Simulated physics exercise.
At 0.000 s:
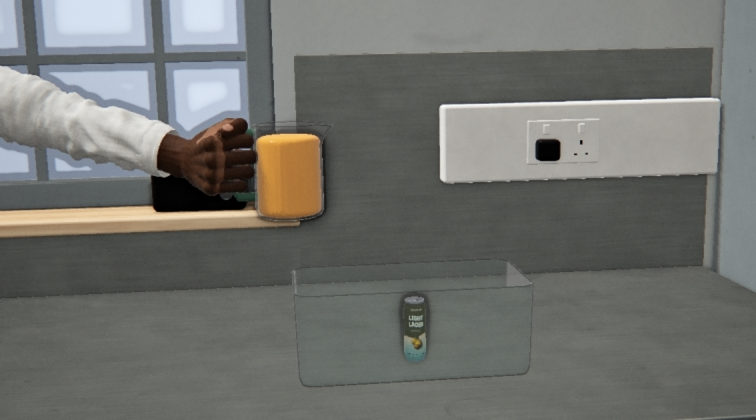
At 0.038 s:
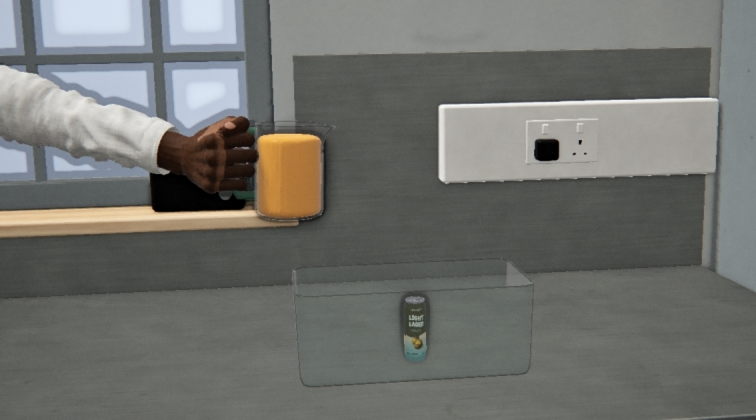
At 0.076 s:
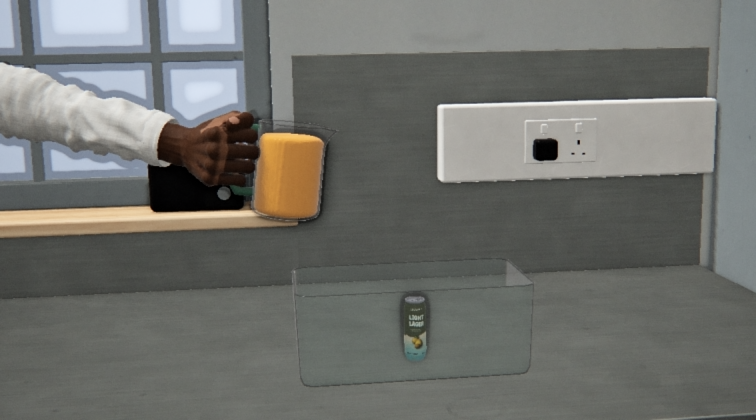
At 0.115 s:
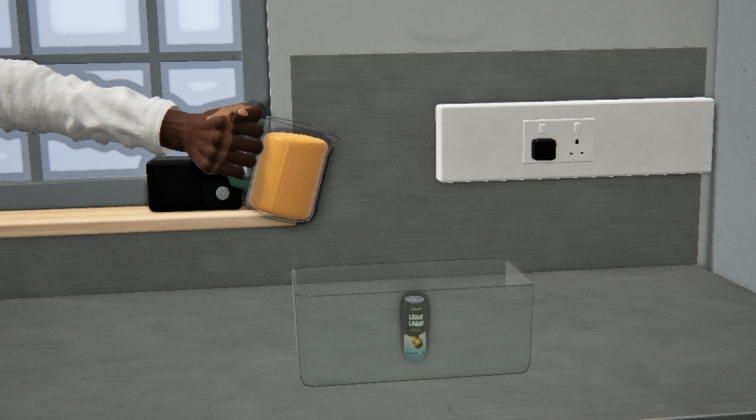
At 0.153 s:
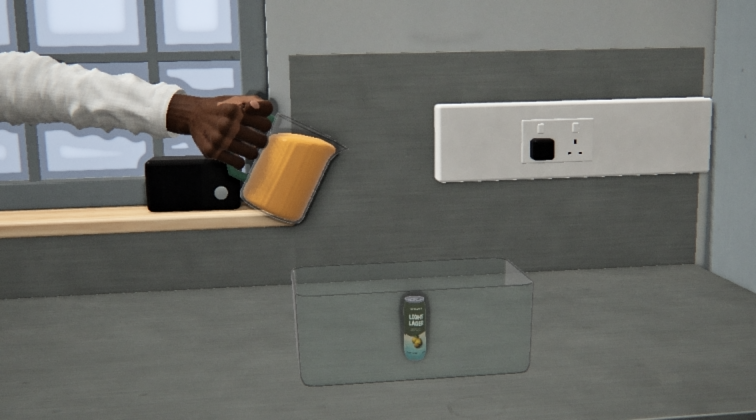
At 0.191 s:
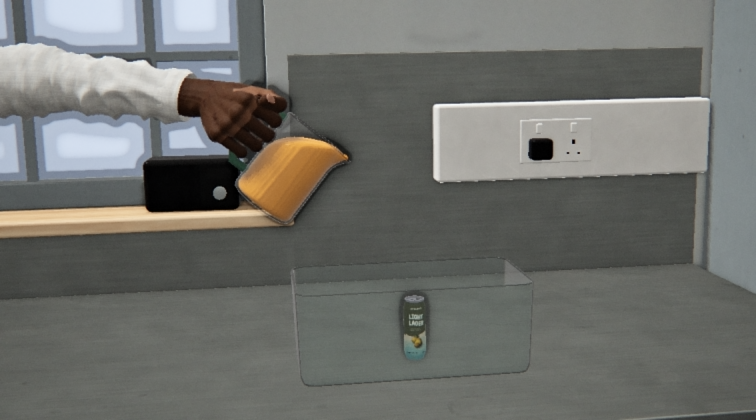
A hand in a white sleeve held a clear jug of orange juice and tilted it steadily to the right, above and left of a see-through basin with a small can in view.
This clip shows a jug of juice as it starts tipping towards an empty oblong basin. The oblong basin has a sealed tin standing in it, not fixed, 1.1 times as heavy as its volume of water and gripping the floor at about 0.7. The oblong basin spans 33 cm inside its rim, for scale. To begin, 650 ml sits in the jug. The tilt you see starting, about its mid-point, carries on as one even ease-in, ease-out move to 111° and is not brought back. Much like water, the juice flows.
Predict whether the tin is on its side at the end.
The tin is on its side.
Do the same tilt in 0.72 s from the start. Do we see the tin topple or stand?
Then it falls.
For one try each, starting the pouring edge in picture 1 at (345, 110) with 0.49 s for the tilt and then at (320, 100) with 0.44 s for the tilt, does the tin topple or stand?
Run one: It tumbles. Run two: It tumbles.
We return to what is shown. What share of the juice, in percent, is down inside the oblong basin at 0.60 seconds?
64 per cent or thereabouts.
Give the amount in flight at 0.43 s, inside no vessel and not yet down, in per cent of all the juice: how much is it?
Near 30 per cent of it all.
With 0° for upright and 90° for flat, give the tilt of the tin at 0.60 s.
Some 25°.
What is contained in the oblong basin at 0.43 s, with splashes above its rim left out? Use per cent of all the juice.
Near 16 in a hundred.
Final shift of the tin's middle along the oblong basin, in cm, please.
Around 9.5 cm.
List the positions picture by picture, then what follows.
In the first frame, it leans 0°; its right rim is at (333, 124); the juice meets the walls at (256, 139) and (319, 137); the oblong basin's rim runs from (294, 283) to (520, 273); the tin's top is at (415, 302).
In the second frame, it leans 2°; its right rim is at (335, 126); the juice meets the walls at (257, 138) and (321, 138).
In the third frame, it leans 7°; its right rim is at (339, 130); the juice meets the walls at (260, 136) and (324, 139).
In the fourth frame, it leans 16°; its right rim is at (344, 137); the juice meets the walls at (262, 144) and (326, 140).
In the fifth frame, it leans 27°; its right rim is at (348, 148); the juice meets the walls at (260, 159) and (336, 144).
In the sixth frame, it leans 39°; its right rim is at (351, 162); the juice meets the walls at (249, 165) and (346, 153).
Then, 0.43 s in, the tilt is 108° and 54 per cent is still to pour; the tin stands where it began.
Then, 0.60 s in, the tilt is 111° and 15 per cent is still to pour; the tin leans 24°.
Then, 0.77 s in, the tilt is 111° and 2 per cent is still to pour; the tin lies on its side.
Then, 0.97 s in, the tilt is 111° and 0 per cent is still to pour; the tin lies on its side.
Finally, the tin lies on its side.
